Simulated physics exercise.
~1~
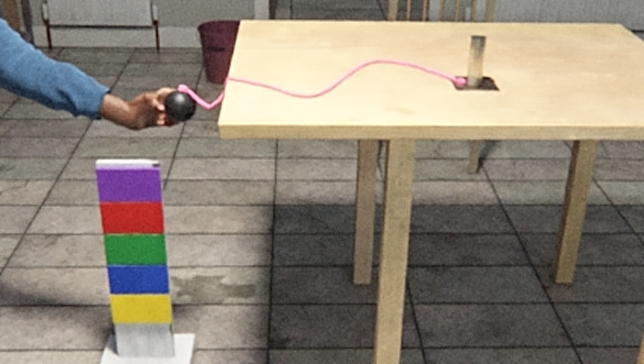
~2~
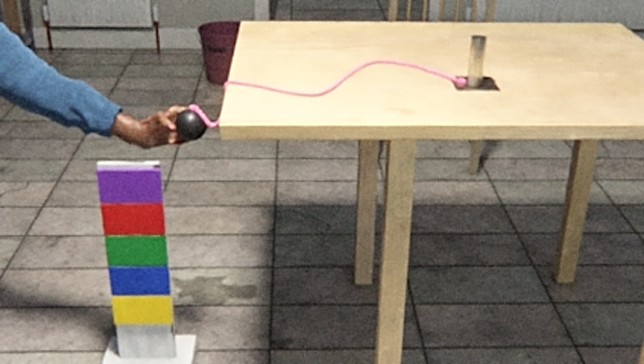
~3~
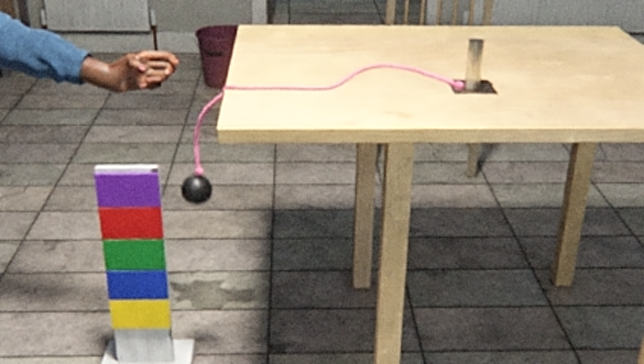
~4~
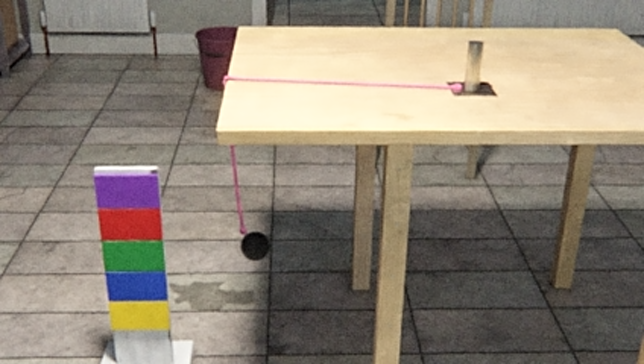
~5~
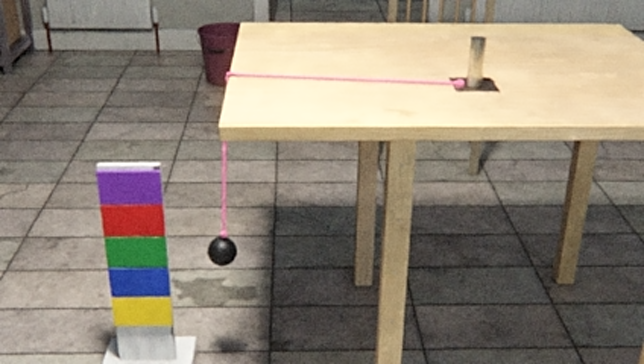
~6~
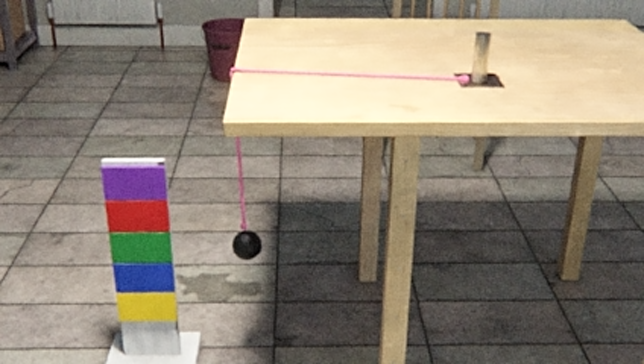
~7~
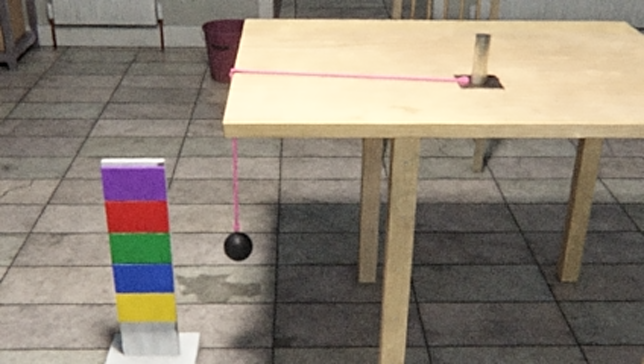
A black ball drops from a hand, swings on its pink cord, and hangs level with green.
